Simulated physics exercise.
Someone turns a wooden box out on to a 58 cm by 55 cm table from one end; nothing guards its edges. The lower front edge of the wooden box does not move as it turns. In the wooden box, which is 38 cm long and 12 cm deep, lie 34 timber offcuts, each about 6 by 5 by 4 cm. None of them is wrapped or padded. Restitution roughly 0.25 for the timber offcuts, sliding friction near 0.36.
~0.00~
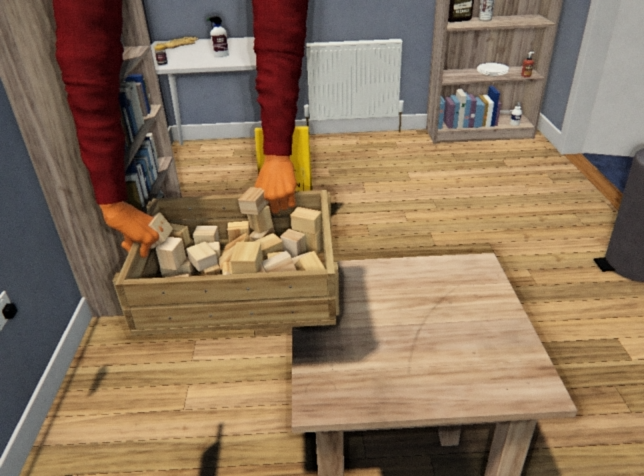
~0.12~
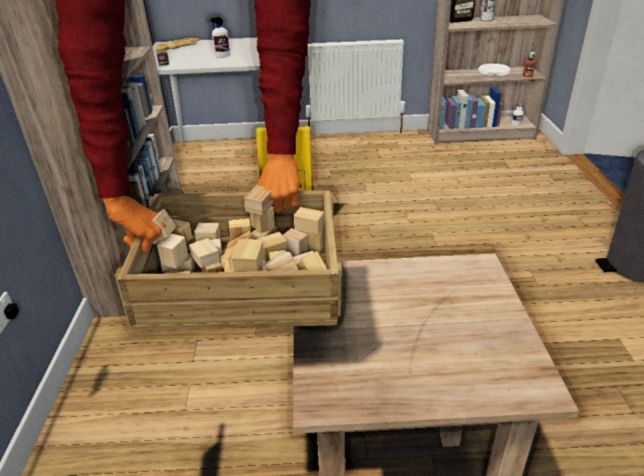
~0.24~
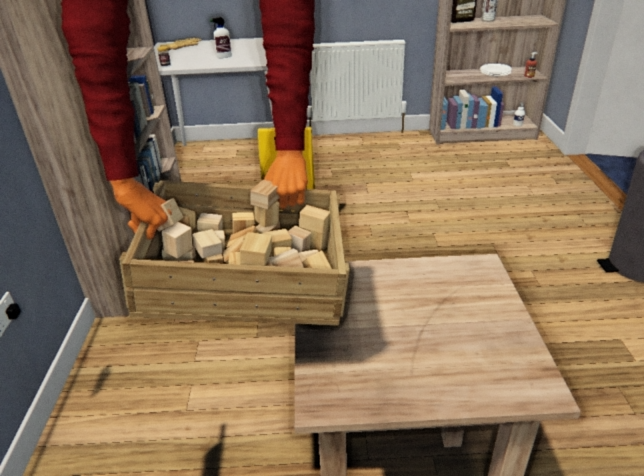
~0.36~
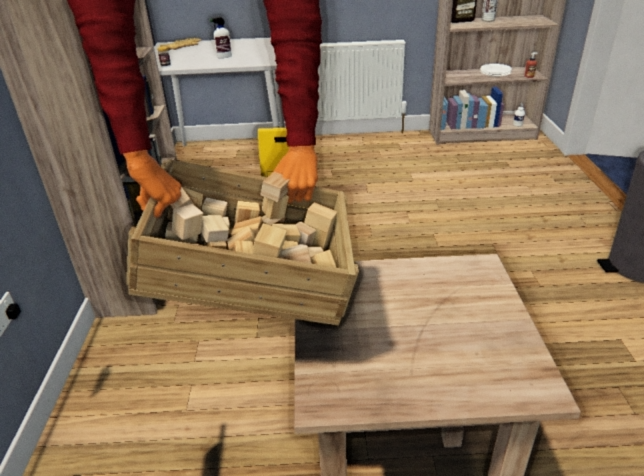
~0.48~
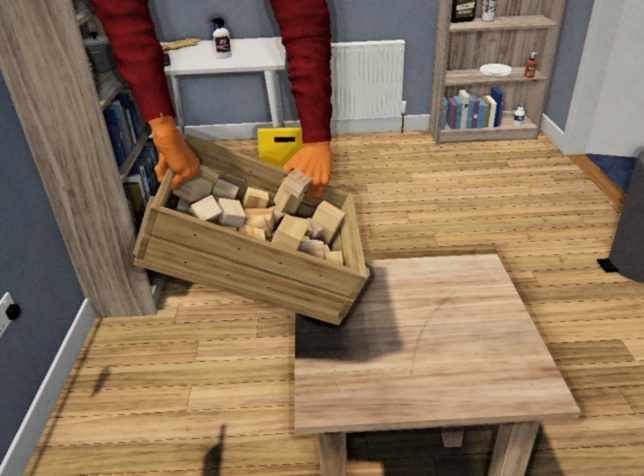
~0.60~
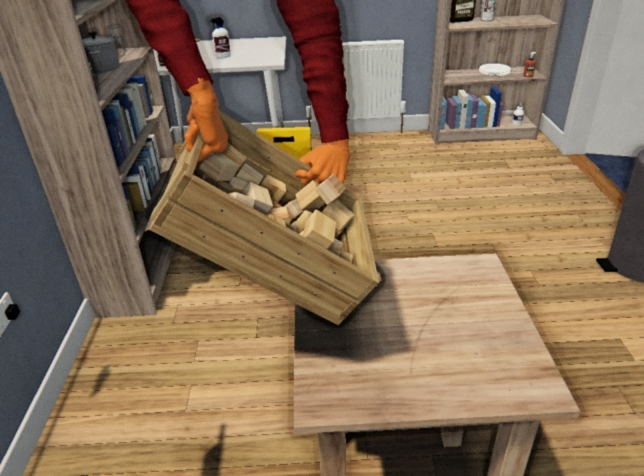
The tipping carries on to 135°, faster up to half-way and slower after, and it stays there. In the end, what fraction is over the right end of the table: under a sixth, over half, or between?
Over the right end of the table: Below one sixth of them.
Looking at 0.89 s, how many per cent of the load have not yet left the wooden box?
Near 95 per cent, give or take.
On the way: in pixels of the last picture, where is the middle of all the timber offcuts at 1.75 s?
Estimated centre in the last picture: (438, 308).
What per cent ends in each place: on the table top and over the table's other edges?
Result: Near 95 % and near 0 %.
After 0.89 s, tilt 70°; 32 still in the wooden box and 2 in the air.
After 1.25 s, tilt 110°; 30 still in the wooden box and 4 on the table top.
After 1.75 s, tilt 135°; 34 on the table top.
Final count (at 2.40 s), 33 on the table top and 1 over the right end of the table. Asked share, 1 of 34, 3 per cent.
